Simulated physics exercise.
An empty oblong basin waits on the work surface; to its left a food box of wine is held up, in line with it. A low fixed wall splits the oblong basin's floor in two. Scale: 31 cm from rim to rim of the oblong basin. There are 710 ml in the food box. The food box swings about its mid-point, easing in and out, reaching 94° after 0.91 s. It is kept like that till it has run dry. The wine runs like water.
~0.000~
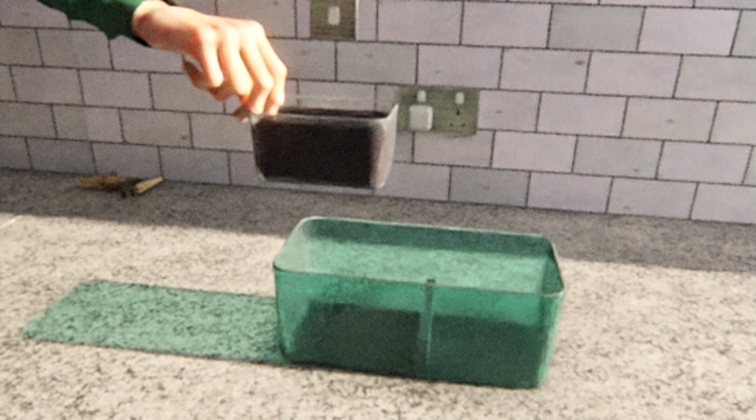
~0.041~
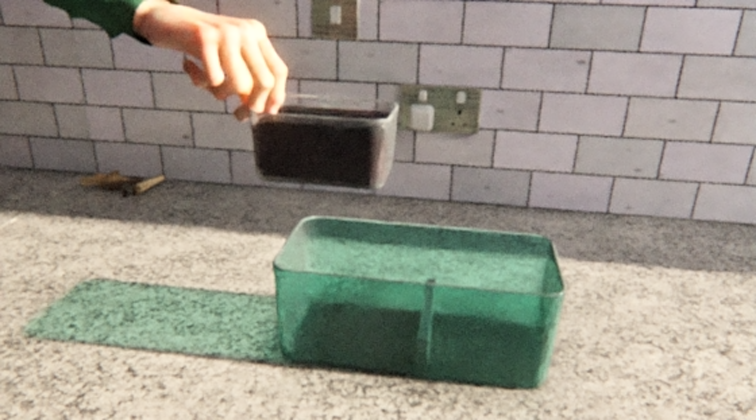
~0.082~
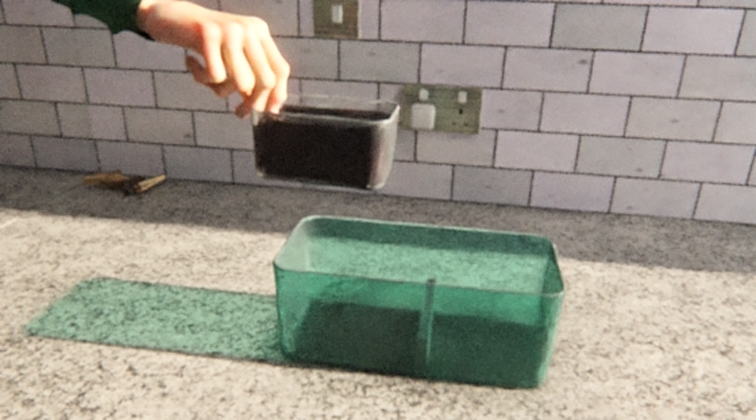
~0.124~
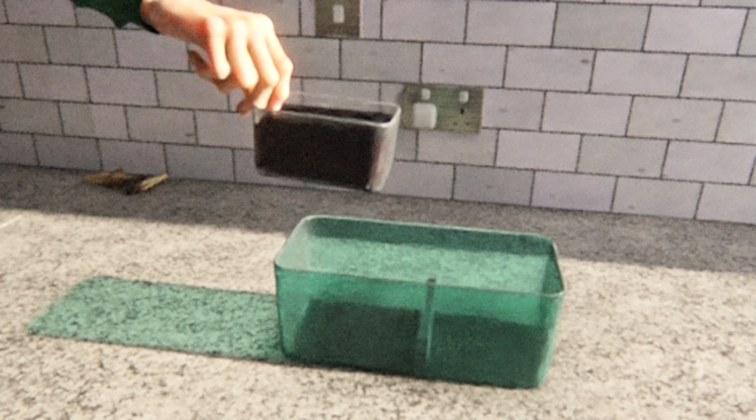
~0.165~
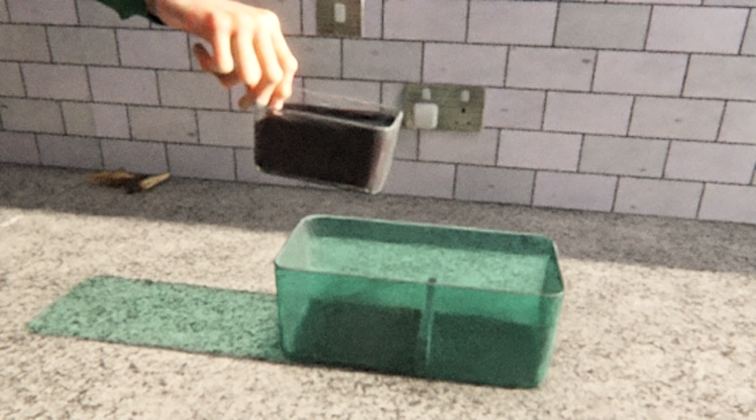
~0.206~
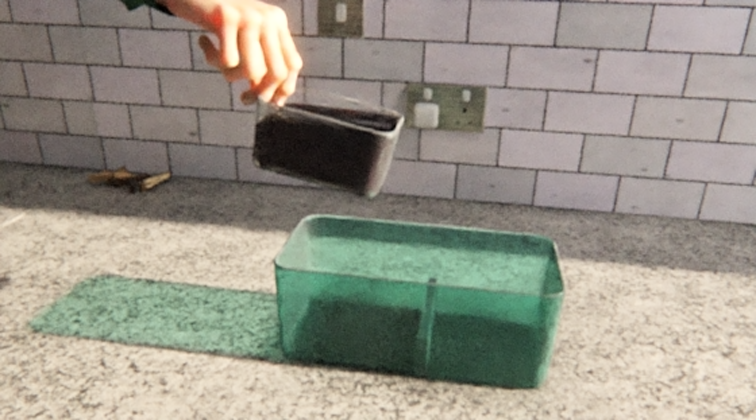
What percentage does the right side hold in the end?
Roughly 70 per cent is past the wall.
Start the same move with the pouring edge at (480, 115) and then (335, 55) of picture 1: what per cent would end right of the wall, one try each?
First 80, then 20 per cent.
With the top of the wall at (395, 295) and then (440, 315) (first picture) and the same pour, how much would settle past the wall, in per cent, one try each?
In turn about 90 and 60 per cent.
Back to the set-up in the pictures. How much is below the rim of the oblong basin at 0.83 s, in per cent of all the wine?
Near 82 in a hundred.
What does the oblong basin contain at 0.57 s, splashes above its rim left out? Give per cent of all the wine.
About 14 per cent.
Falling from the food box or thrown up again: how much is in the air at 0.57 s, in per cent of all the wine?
Some 32 per cent.
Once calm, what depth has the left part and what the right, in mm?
Left about 10 mm, right about 28 mm.
After 0.57 s the tilt is 65° and 53 per cent is still to pour, 2 is left of the wall and 12 right of it.
After 0.83 s the tilt is 92° and 12 per cent is still to pour, 12 is left of the wall and 69 right of it.
After 1.11 s the tilt is 94° and 3 per cent is still to pour, 25 is left of the wall and 70 right of it.
After 1.41 s the tilt is 94° and 1 per cent is still to pour, 28 is left of the wall and 70 right of it.
In the end 29 per cent lies left of the wall, 70 right of it and 1 outside.
